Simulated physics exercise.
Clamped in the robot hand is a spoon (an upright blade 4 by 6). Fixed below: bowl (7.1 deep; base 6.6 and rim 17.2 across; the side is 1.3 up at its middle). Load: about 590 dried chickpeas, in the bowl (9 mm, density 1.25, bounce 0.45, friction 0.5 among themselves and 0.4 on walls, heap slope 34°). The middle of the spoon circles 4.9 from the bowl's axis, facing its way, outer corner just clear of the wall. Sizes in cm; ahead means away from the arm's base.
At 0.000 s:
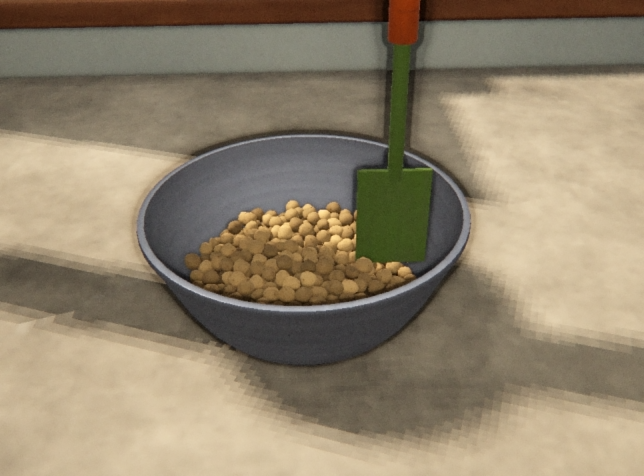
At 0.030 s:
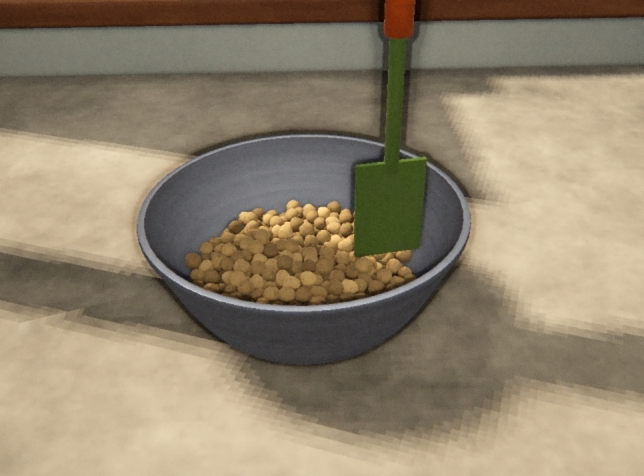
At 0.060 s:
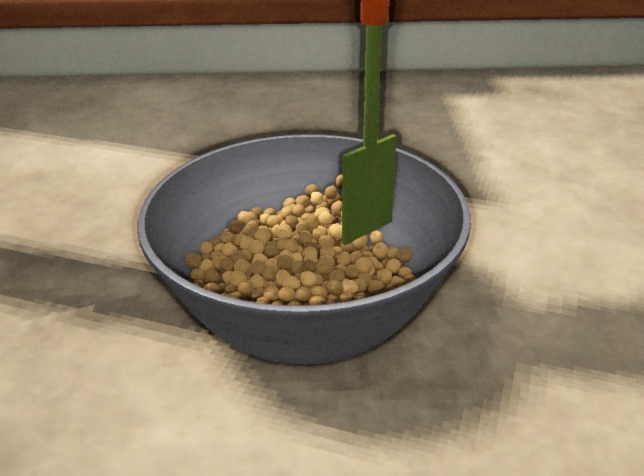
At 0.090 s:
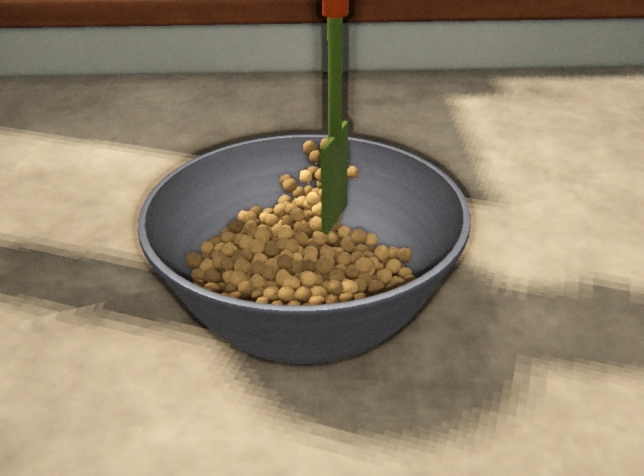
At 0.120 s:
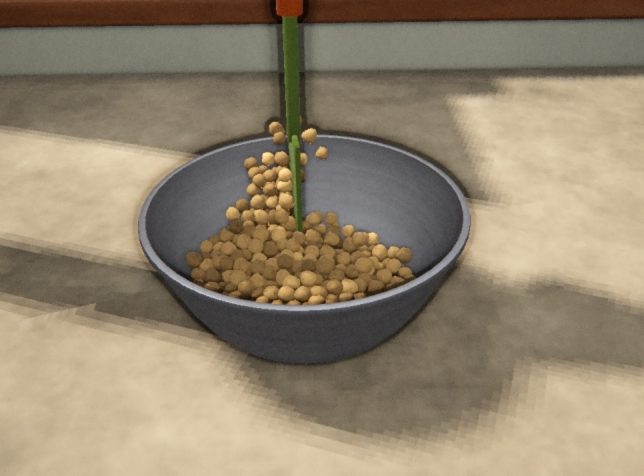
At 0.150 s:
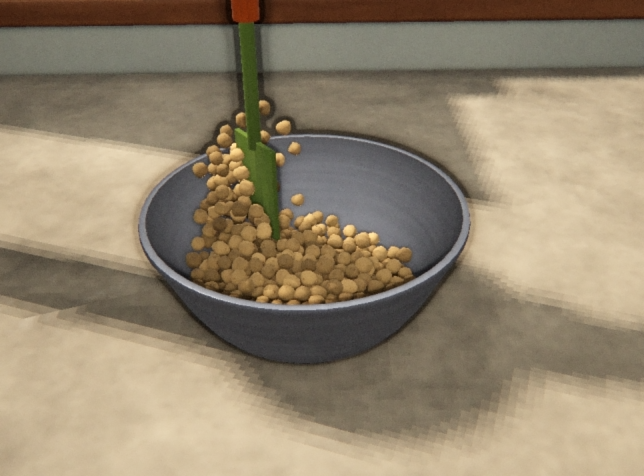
A blue-grey bowl holding a heap of small tan balls sits on a pale, shadow-streaked surface, seen from above at an angle by a still camera. An upright green blade with an orange-red upper handle stands inside at the right, before a brown and grey-green strip behind. The blade sweeps leftward along the bowl's far side, turning edge-on and then showing its face again, pushing balls into a rising pile at the left while a few scatter loose.
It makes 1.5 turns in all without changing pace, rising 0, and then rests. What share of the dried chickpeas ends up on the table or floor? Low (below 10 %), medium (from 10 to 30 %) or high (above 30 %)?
Share on the table or floor: Medium (from 10 to 30 %).
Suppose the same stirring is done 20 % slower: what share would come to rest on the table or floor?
It would be near 10 per cent.
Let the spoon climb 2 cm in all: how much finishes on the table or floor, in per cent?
Some 5 per cent.
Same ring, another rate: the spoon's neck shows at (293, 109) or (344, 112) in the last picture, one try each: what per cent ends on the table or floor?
Some 10 and 0 per cent.
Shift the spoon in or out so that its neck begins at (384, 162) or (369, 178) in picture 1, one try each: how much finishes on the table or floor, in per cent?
Some 25 and 20 per cent.
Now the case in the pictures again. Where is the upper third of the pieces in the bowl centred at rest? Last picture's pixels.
Near (290, 285).
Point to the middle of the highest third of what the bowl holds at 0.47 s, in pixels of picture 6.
Around (302, 249).
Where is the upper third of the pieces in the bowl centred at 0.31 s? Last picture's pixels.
Near (336, 295).
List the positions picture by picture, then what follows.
The first picture shows the spoon neck at (397, 144), 0° round; upper third of the load around (295, 263), from x 195 to 410, top at y 210; 586 in the bowl.
The second picture shows the spoon neck at (393, 137), 11° round; upper third of the load around (298, 262), from x 195 to 410, top at y 210.
The third picture shows the spoon neck at (371, 121), 39° round; upper third of the load around (297, 260), from x 195 to 410, top at y 180.
The fourth picture shows the spoon neck at (335, 111), 68° round; upper third of the load around (297, 260), from x 195 to 410, top at y 145.
The fifth picture shows the spoon neck at (293, 109), 97° round; upper third of the load around (281, 259), from x 195 to 410, top at y 120.
The sixth picture shows the spoon neck at (253, 116), 126° round; upper third of the load around (259, 260), from x 195 to 410, top at y 110; 584 in the bowl, 2 in flight or on the tool.
After 0.31 s, 284° round, highest piece 10 above the table; 551 in the bowl, 11 on the table or floor, 24 in flight or on the tool.
After 0.47 s, 82° round, highest piece 10 above the table; 516 in the bowl, 46 on the table or floor, 24 in flight or on the tool.
After 0.76 s, 180° round, highest piece 6 above the table; 497 in the bowl, 88 on the table or floor, 1 in flight or on the tool.
After 1.46 s, 180° round, highest piece 5 above the table; 497 in the bowl, 89 on the table or floor.
In the end, 497 in the bowl, 89 on the table or floor. That is 15 % on the table or floor.
